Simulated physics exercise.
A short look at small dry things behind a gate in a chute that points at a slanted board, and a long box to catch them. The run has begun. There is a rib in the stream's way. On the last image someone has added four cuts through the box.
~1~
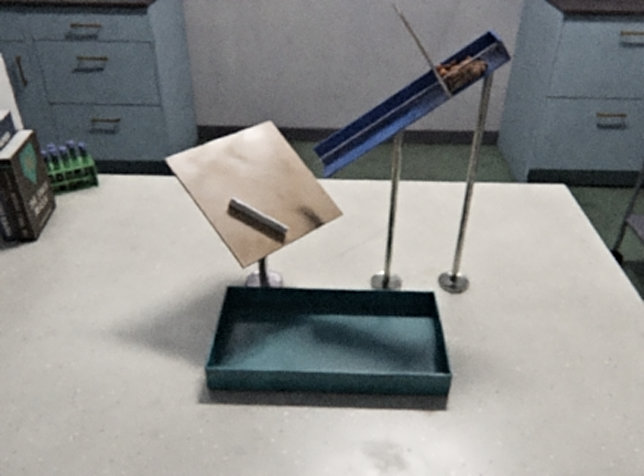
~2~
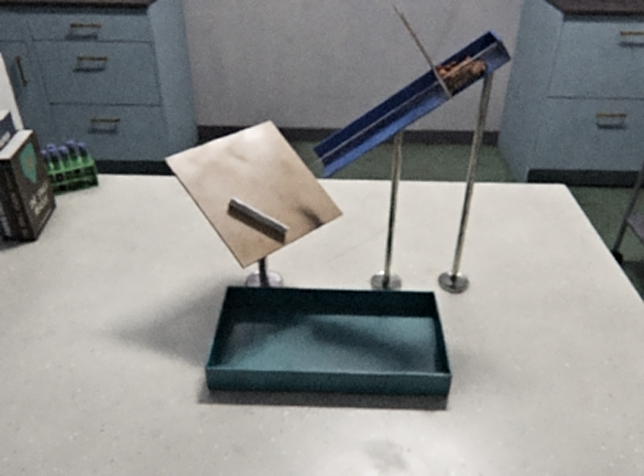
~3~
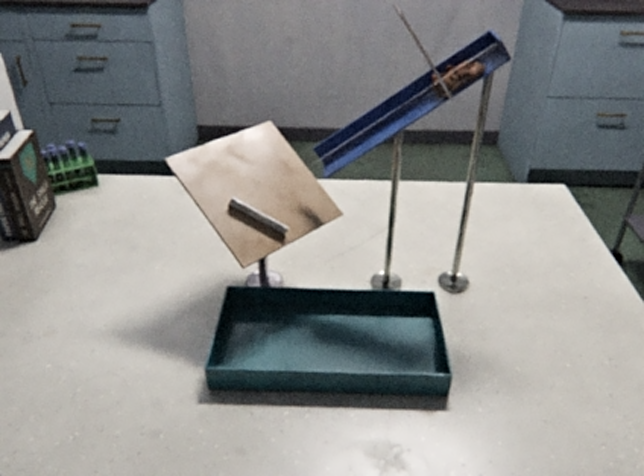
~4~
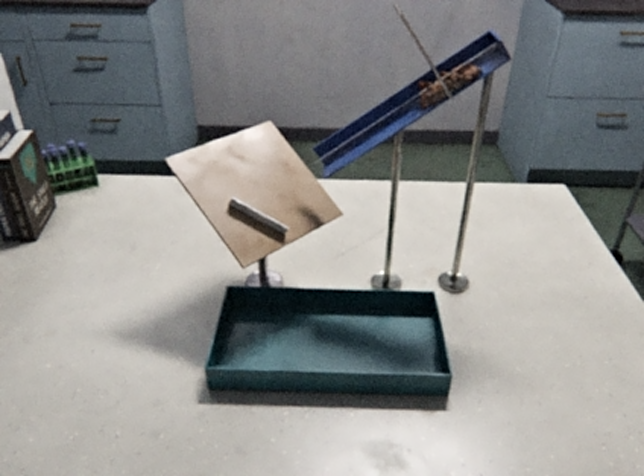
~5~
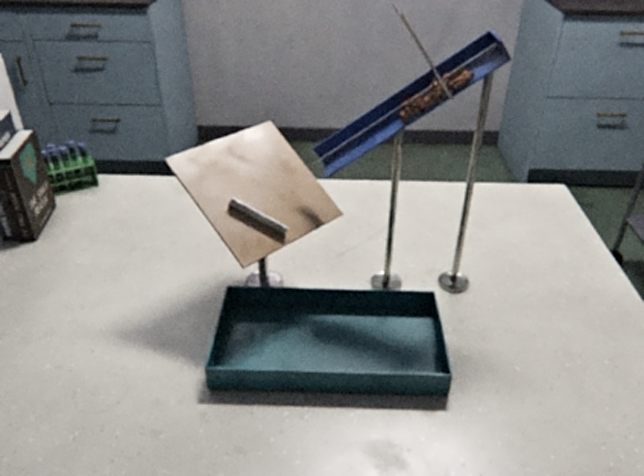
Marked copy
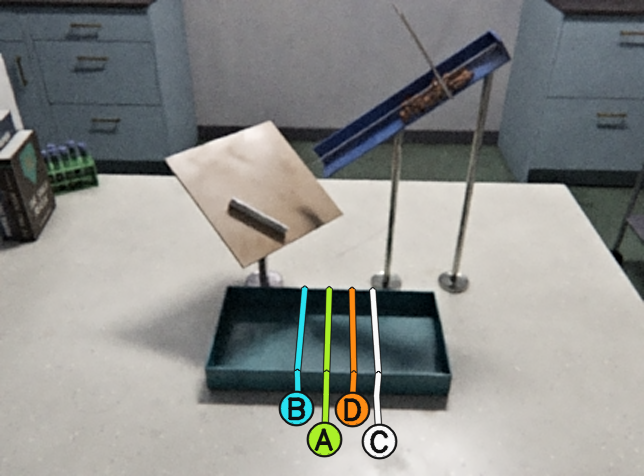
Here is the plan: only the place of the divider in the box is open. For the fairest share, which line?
A beats the others.
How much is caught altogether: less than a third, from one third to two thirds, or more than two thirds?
It is more than two thirds.
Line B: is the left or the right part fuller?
Right.
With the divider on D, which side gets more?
The left side.
On the marked copy, line A crosses the front rim at (326, 371); line B crosses the front rim at (297, 370); line C crosses the front rim at (378, 373); line D crosses the front rim at (353, 372).
For line A, of what is caught, close to two thirds on the left of the divider, close to a third on the right.
For line B, of what is caught, only a few on the left of the divider, all but a few on the right.
For line C, of what is caught, the whole lot on the left of the divider, none at all on the right.
For line D, of what is caught, the whole lot on the left of the divider, none at all on the right.
